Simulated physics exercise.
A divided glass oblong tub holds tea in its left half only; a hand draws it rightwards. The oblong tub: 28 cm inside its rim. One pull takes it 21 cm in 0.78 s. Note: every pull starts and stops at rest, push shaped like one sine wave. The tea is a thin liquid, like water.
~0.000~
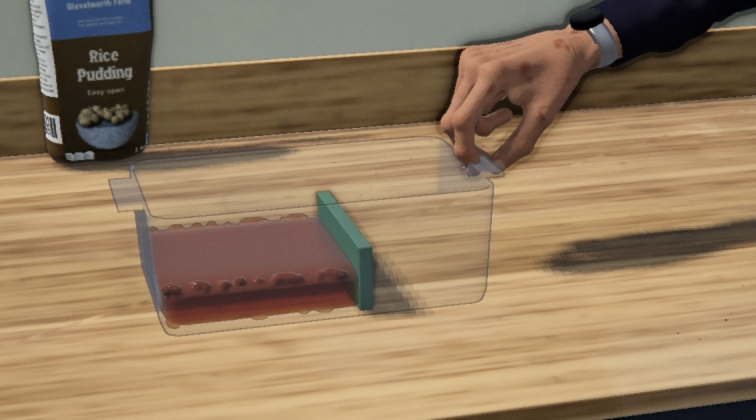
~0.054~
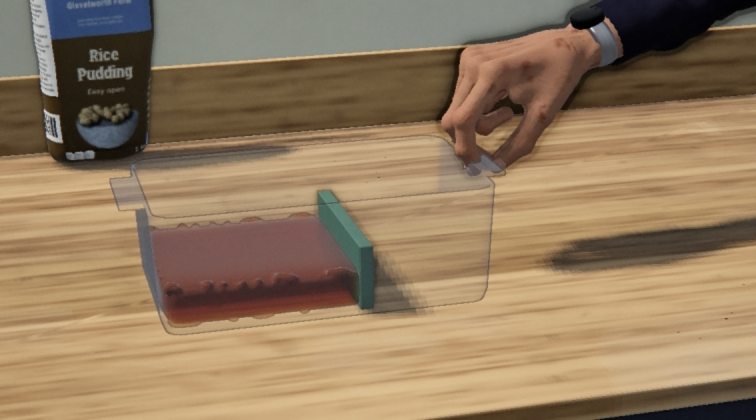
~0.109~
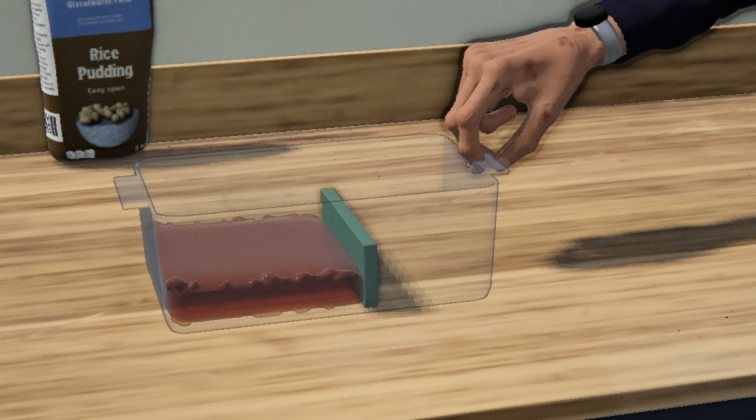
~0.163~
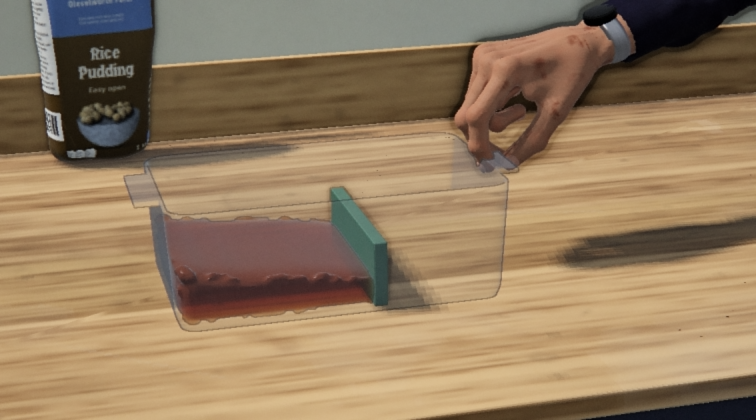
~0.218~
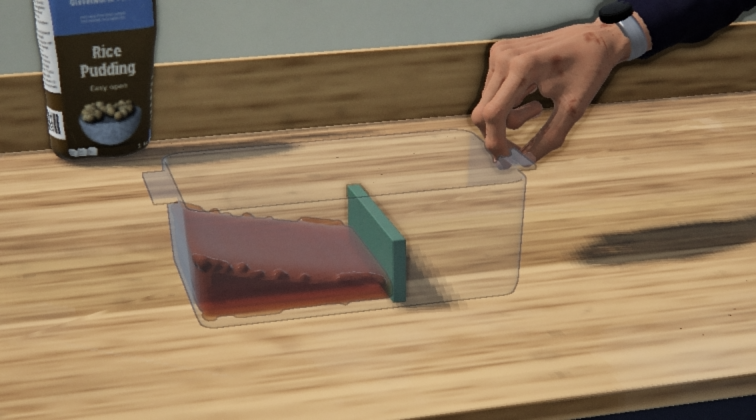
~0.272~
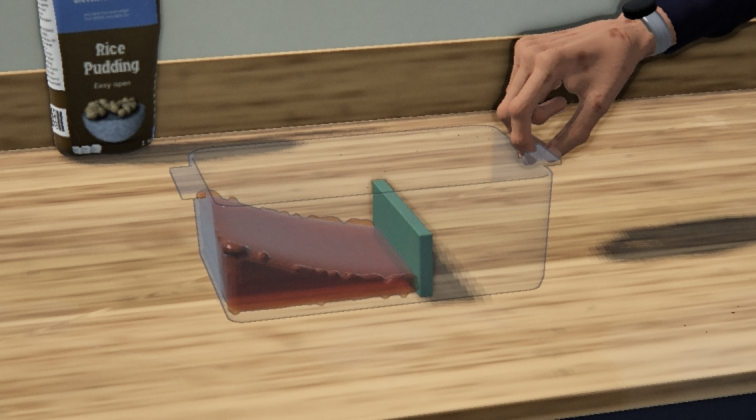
On a wooden counter beside a rice pudding pouch, a hand drew a clear divided tub slowly rightwards, and the reddish liquid in its left half sloped up against the left end wall.
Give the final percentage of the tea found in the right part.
Close to 16 percent.
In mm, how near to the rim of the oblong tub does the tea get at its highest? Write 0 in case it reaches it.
15 mm.
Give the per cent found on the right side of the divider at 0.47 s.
Roughly 0 percent.
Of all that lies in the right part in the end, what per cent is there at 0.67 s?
Around 80%.
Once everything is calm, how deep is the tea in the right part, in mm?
Once calm, the layer is near 10 mm.
By 0.47 s it has gone 15 cm; 0 per cent is on the right side and 0 is out of the oblong tub.
By 0.67 s it has gone 21 cm; 12 per cent is on the right side and 0 is out of the oblong tub.
By 0.87 s it has gone 21 cm; 15 per cent is on the right side and 1 is out of the oblong tub.
By 1.07 s it has gone 21 cm; 14 per cent is on the right side and 1 is out of the oblong tub.
At rest 16 per cent is on the right side and 1 is out of the oblong tub.
